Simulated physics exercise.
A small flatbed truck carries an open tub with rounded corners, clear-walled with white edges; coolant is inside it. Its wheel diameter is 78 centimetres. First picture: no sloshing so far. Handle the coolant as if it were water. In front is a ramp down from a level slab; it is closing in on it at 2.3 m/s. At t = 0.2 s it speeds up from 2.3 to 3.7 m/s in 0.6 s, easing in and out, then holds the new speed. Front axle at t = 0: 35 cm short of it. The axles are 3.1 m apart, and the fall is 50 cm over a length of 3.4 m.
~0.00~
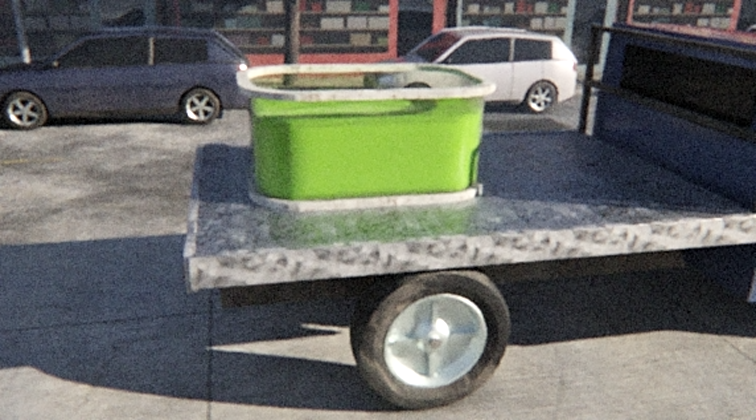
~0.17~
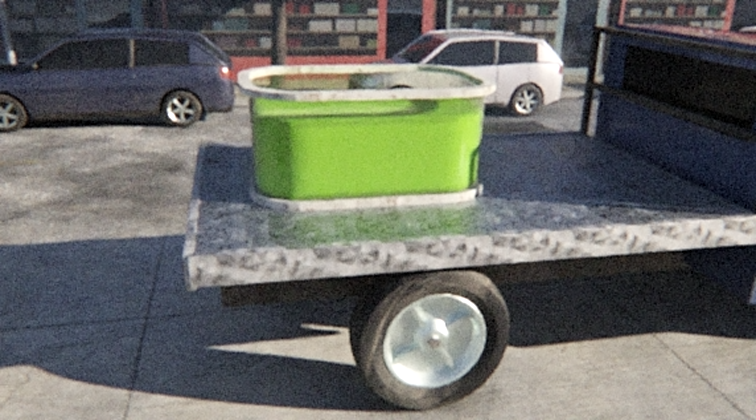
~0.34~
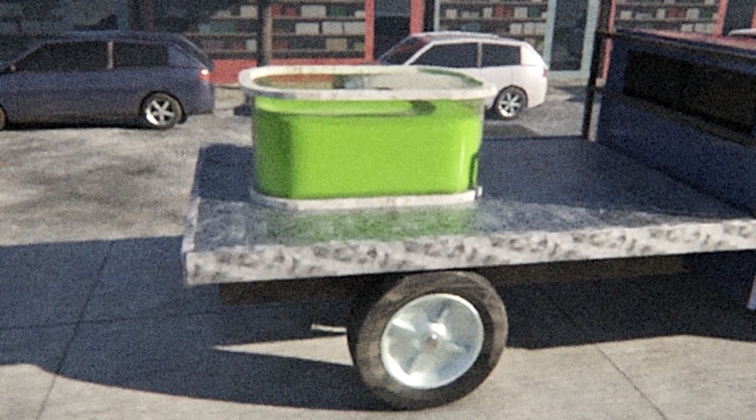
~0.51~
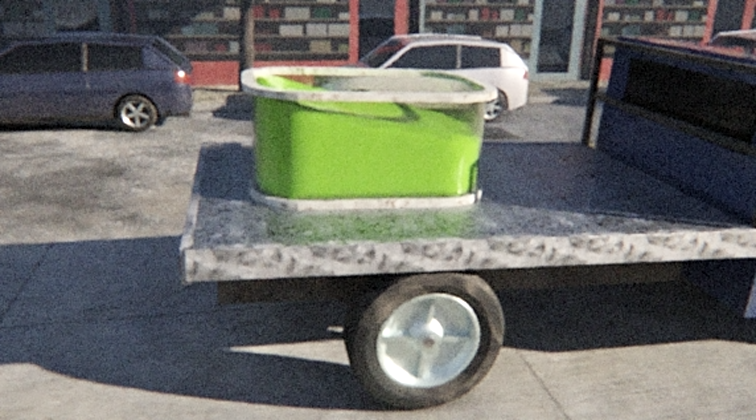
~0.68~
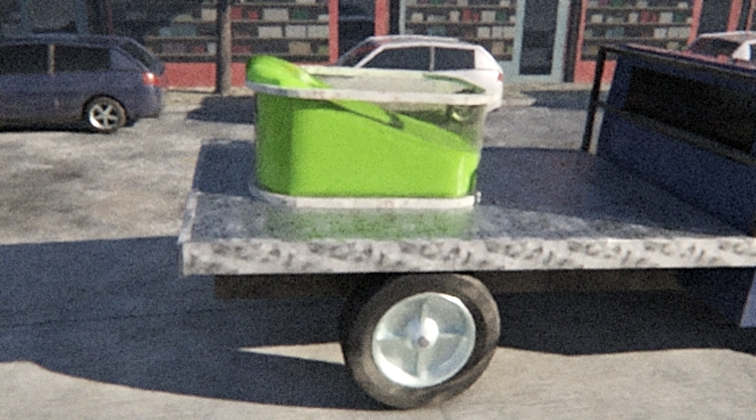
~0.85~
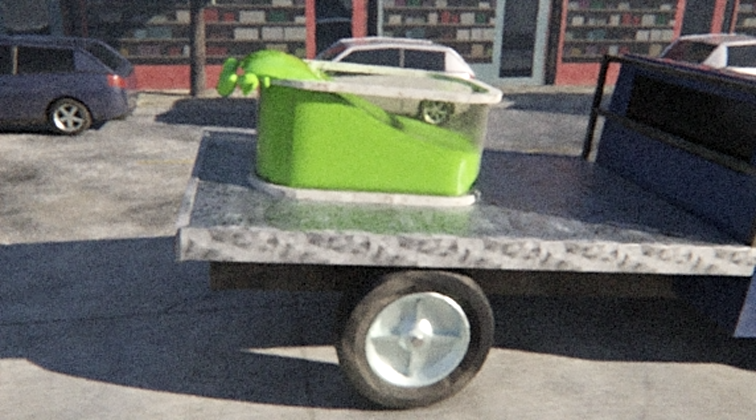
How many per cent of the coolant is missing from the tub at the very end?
15 %.
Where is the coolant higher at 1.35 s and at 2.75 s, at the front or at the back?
It leans to the forward end, then to the forward end.
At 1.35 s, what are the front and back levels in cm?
At the front 78 cm, at the back 24 cm.
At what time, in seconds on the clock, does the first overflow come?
It first spills at close to 0.9 s.
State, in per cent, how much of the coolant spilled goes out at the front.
Near 70 per cent of the spill.
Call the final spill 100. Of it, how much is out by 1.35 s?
I'd say somewhere near 20 per cent.
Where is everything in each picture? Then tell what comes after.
In the first picture, the surface is at (465, 107) by the front wall; at (271, 112) by the back wall; it lies level with the rim line; the front is on the right, levels are read along the near wall; a wheel hub at (438, 347).
In the second picture, the surface is at (465, 107) by the front wall; at (271, 112) by the back wall; it lies level with the rim line.
In the third picture, the surface is at (466, 110) by the front wall; at (272, 110) by the back wall; it lies level with the rim line.
In the fourth picture, the surface is at (465, 130) by the front wall; at (273, 90) by the back wall; it climbs 11° towards the back; the tub is 2° nose down.
In the fifth picture, the surface is at (464, 148) by the front wall; at (276, 61) by the back wall; it climbs 22° towards the back; the tub is 3° nose down.
In the sixth picture, the surface is at (465, 147) by the front wall; at (281, 50) by the back wall; it climbs 23° towards the back; a wheel hub at (420, 346); the tub is 5° nose down.
Then, 1.35 s in, the surface is 79 cm up at the front and 23 cm at the back; 2 per cent is out, over the back.
Then, 2.05 s in, the surface is 29 cm up at the front and 46 cm at the back; 13 per cent is out, over the front.
Then, 2.75 s in, the surface is 36 cm up at the front and 27 cm at the back; 15 per cent is out, mostly over the front, some over the back.
Then, 5.20 s in, 15 per cent is out, mostly over the front, some over the back, 54 of 357 litres.
